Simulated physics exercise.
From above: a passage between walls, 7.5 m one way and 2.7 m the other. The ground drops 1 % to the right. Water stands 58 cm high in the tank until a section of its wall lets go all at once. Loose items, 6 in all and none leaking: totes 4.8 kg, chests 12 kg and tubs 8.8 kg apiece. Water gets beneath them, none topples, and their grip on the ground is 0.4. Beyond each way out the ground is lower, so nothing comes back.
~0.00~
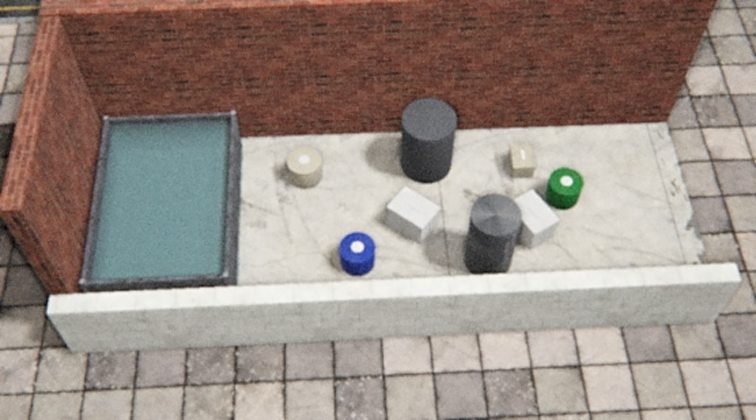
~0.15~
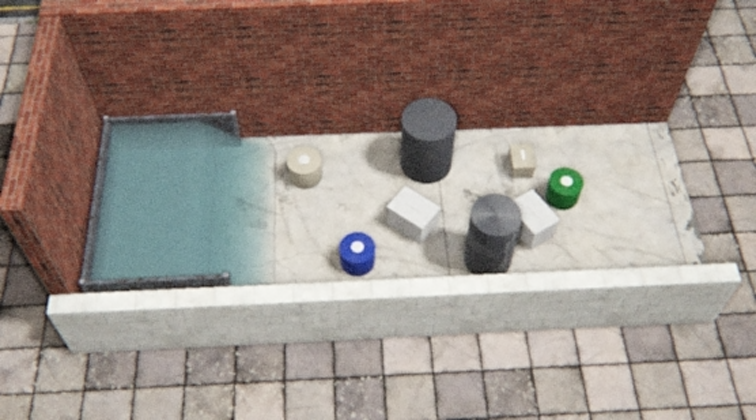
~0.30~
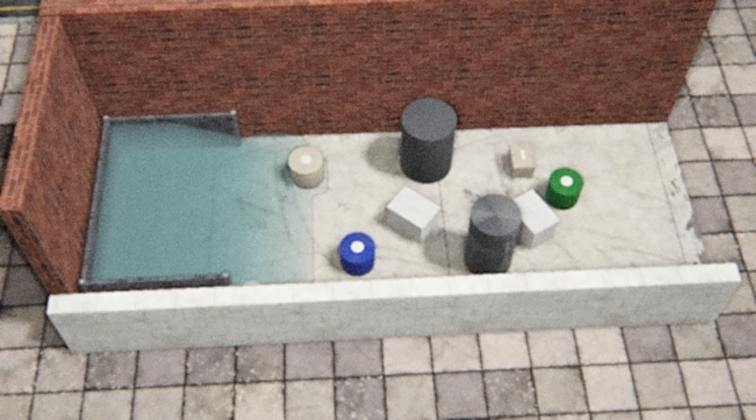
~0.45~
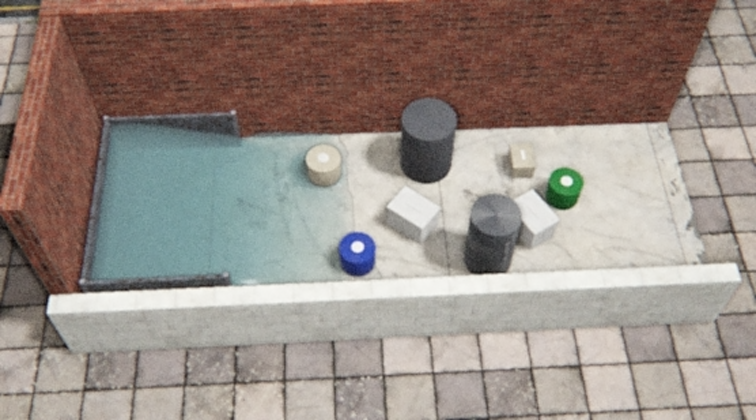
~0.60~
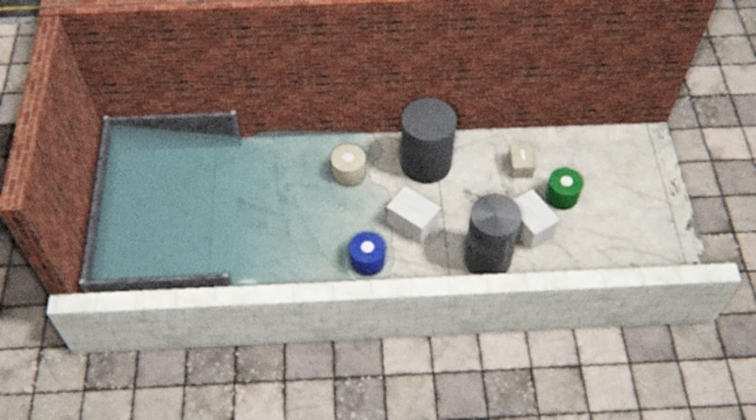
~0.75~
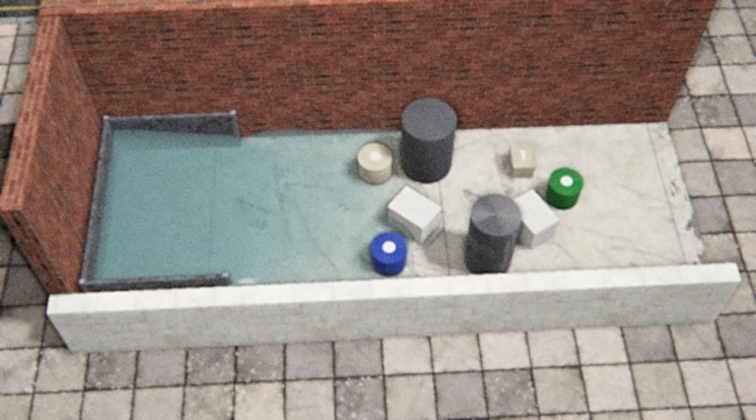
Water spread out of a walled pool on the left and across the pale floor to the right, pushing a cream tub along first, then a blue one, while the green tub stayed put.
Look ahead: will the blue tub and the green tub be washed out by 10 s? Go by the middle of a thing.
The blue tub remains inside; the green tub escapes.
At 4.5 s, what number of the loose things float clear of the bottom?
1 of them.
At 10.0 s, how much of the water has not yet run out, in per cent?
About 44 per cent.
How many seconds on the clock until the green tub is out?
Near 2.5 s.
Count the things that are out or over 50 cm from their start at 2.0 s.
6 of them.
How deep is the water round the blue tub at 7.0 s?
Roughly 6 cm.
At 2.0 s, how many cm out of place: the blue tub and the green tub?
About 140 and 80 cm.
After 2.0 s the blue tub is near (465, 265), 1.3 m from its start, afloat; the green tub is near (624, 185), 0.7 m from its start, aground; 0 of 6 are out; 4 afloat.
After 4.5 s the blue tub is near (464, 270), 1.3 m from its start, afloat; the green tub has gone out; 5 of 6 are out; 1 afloat.
After 7.0 s the blue tub is near (464, 272), 1.3 m from its start, aground; the green tub has gone out; 5 of 6 are out; 0 afloat.
After 10.0 s the blue tub is near (464, 272), 1.3 m from its start, aground; the green tub has gone out; 5 of 6 are out; 0 afloat.
